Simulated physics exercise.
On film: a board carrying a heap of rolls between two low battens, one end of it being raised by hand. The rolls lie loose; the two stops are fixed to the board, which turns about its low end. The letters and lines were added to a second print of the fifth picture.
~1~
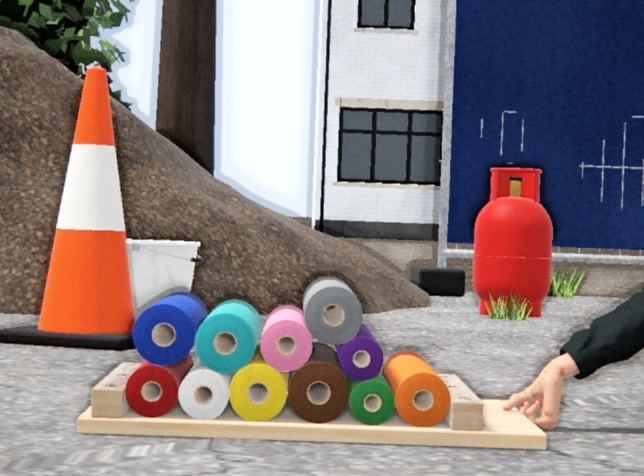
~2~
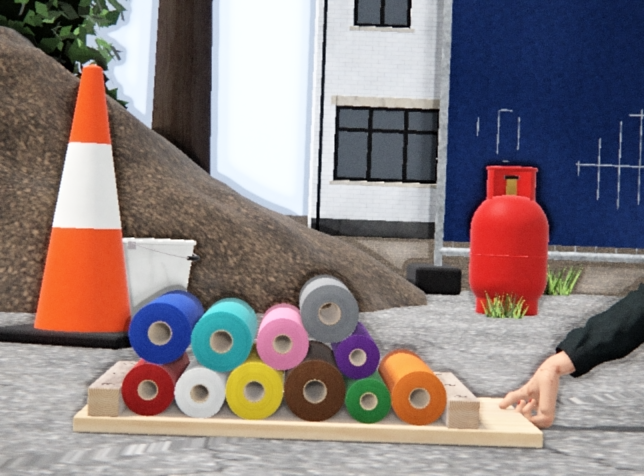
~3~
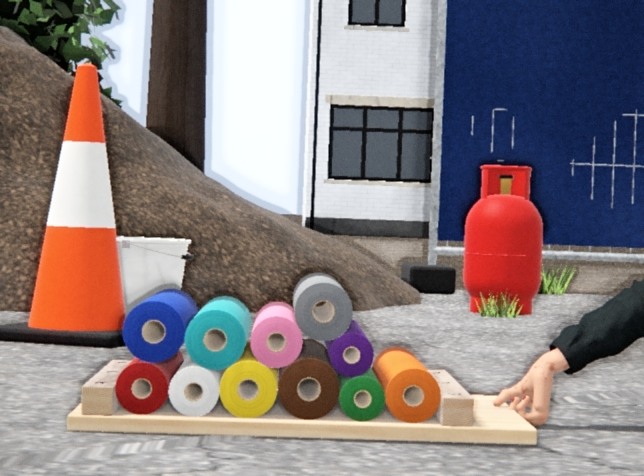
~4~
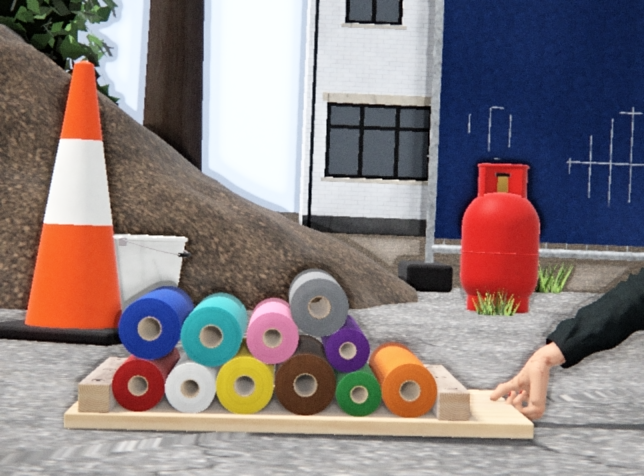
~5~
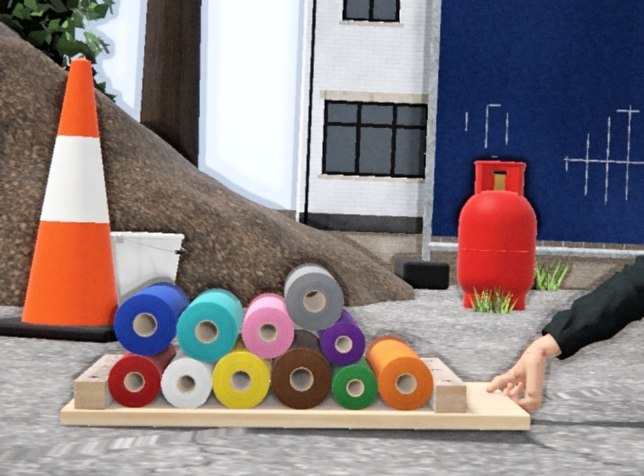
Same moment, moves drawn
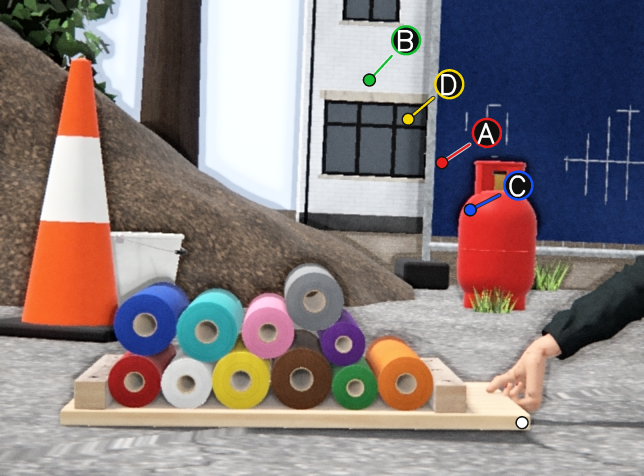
A hand in a dark sleeve holds the right end of a pale wooden board on grey ground in a building yard, seen from low in front. Loose rolls in many colours are heaped between two battens, with an orange-and-white cone at left and a red gas cylinder behind at right. The hand lifts that end very slightly, the rolls keeping their places, while the camera drifts a little right and down.
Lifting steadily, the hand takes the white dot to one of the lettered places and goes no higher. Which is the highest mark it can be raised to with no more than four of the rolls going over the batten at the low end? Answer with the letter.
Raise it to D.
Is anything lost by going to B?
Yes.
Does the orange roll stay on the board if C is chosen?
The orange roll: Yes.
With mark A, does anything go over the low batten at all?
At A: Yes.
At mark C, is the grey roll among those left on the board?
No, with C.
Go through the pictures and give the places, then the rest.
In the first picture, green roll (372, 403); orange roll (423, 400); turquoise roll (225, 343).
In the second picture, turquoise roll (222, 341); pink roll (283, 344).
In the third picture, board (302, 398); green roll (362, 399); orange roll (413, 396); red roll (142, 388).
In the fourth picture, board (298, 395); red roll (138, 386); white roll (191, 388).
In the fifth picture, board (295, 389); red roll (135, 381); white roll (187, 384).
On the copy, A at (442, 163); B at (369, 80); C at (470, 210); D at (408, 119); the white dot at (522, 423).
On D. First, board at 22°.
Then, board at 42°.
Finally, board at 43°, four over the low batten (turquoise, pink, blue, grey).
By contrast, A four over the low batten (turquoise, pink, blue, grey); B five over the low batten; C four over the low batten (turquoise, pink, blue, grey).
